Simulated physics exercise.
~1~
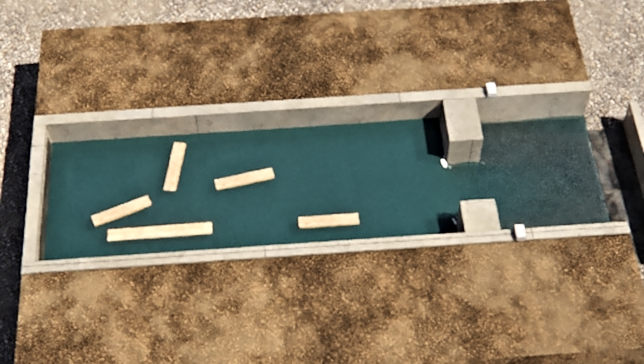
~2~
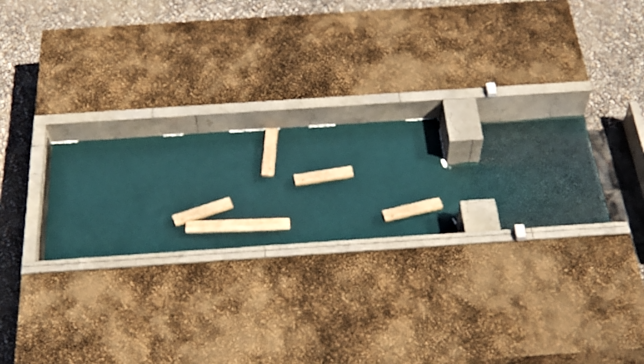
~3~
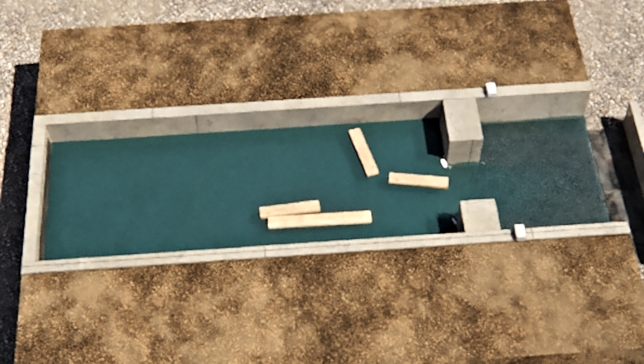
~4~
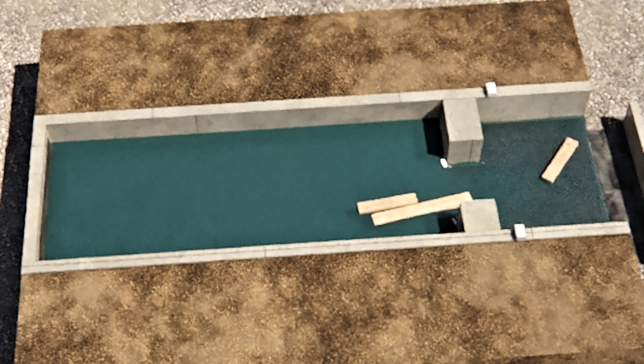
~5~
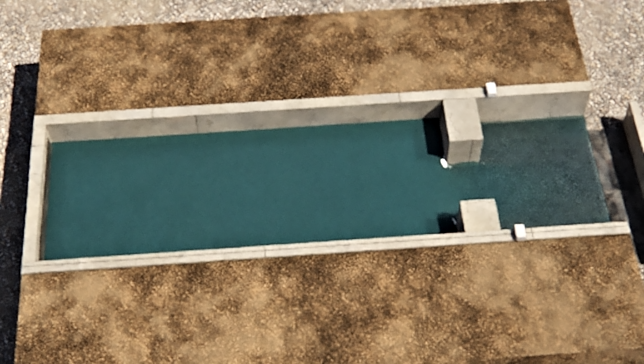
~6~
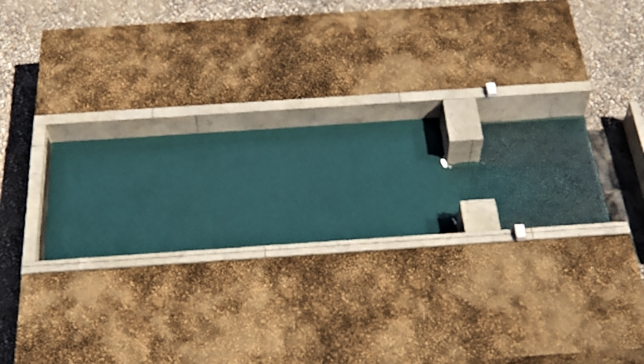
Five pale wooden planks drifting right along a walled channel of green water, passing between two concrete blocks and leaving it empty.
